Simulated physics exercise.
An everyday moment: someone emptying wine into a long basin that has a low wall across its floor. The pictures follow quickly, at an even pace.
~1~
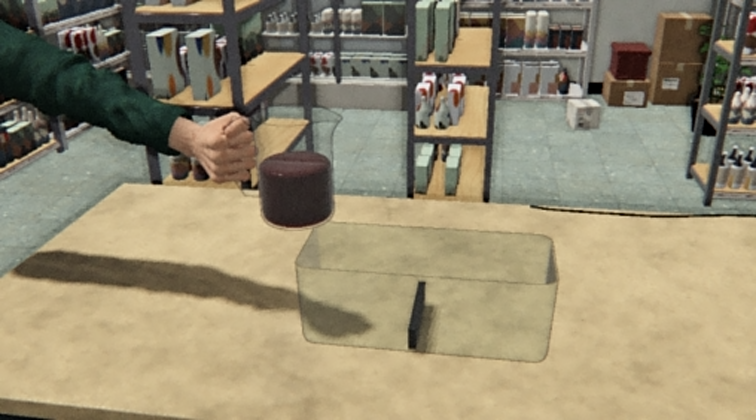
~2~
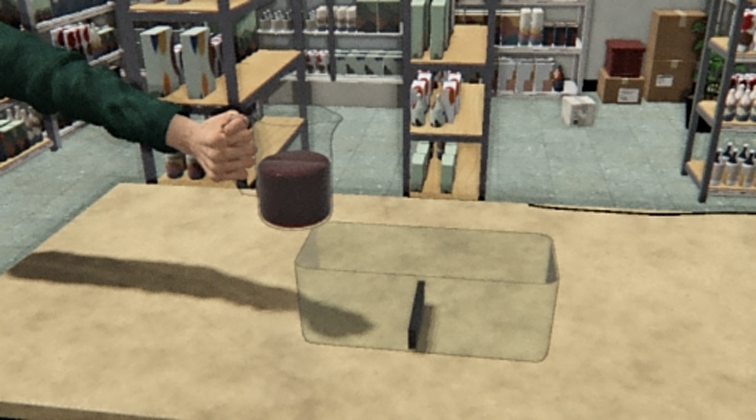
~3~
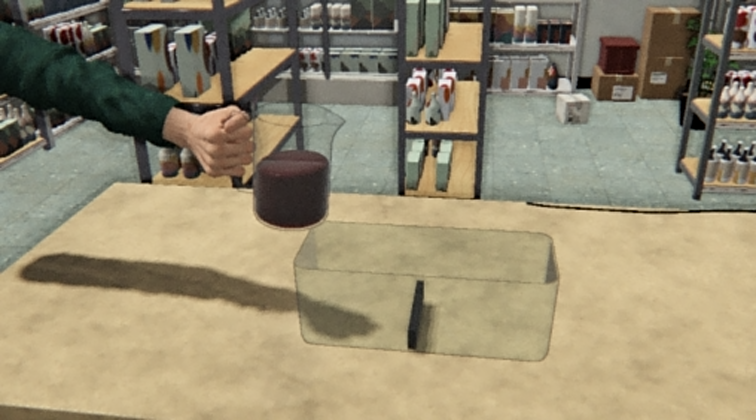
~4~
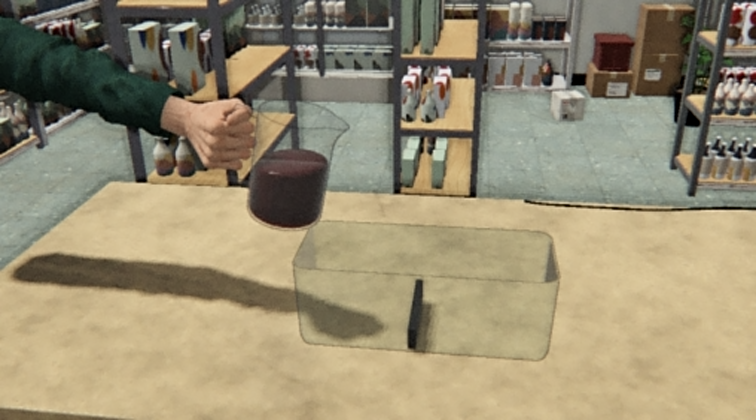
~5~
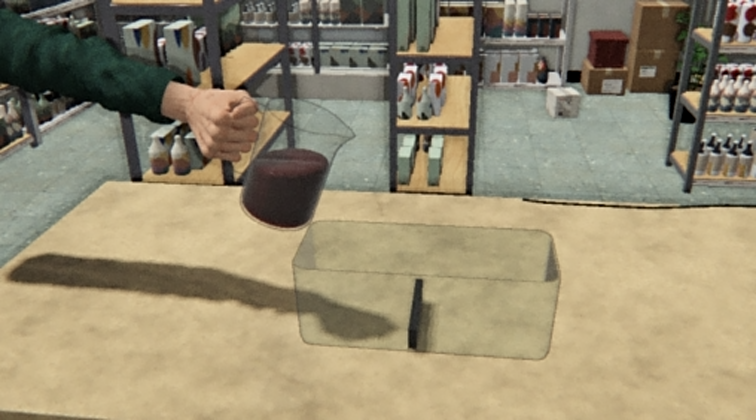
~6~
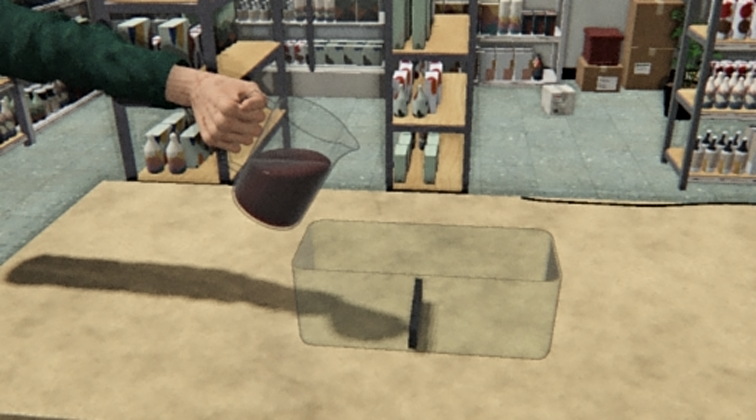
A hand in a dark green sleeve, reaching in from the left, grips a clear jug of dark red wine above a pale tan tabletop, seen from slightly above in a room lined with stocked shelves. To the jug's lower right sits an empty, see-through long basin with a low black wall across its floor. The hand tilts the jug rightward, gradually then faster, while the background shelves shift slightly left.
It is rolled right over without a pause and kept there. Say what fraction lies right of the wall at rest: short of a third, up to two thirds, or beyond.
In the end under a third is right of the wall.
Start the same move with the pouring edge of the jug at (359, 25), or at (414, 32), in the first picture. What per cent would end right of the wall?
In turn 85 and 85 in a hundred.
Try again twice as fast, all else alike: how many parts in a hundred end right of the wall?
It comes to 15 per cent or so.
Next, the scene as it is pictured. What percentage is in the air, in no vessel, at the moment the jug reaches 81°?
Close to 10 per cent.
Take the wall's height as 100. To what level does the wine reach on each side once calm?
Some 80 per cent left and 10 right.
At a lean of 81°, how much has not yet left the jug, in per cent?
It comes to 90 per cent or so.
A moment on, the jug is tipped on its side and 90 per cent is still to pour, 1 is left of the wall and 0 right of it.
Next, the jug is tipped right over and 32 per cent is still to pour, 53 is left of the wall and 2 right of it.
Then the jug is tipped right over and 3 per cent is still to pour, 88 is left of the wall and 5 right of it.
Later the jug is tipped right over and 0 per cent is still to pour, 84 is left of the wall and 13 right of it.
Finally, 84 per cent lies left of the wall, 13 right of it and 2 outside.
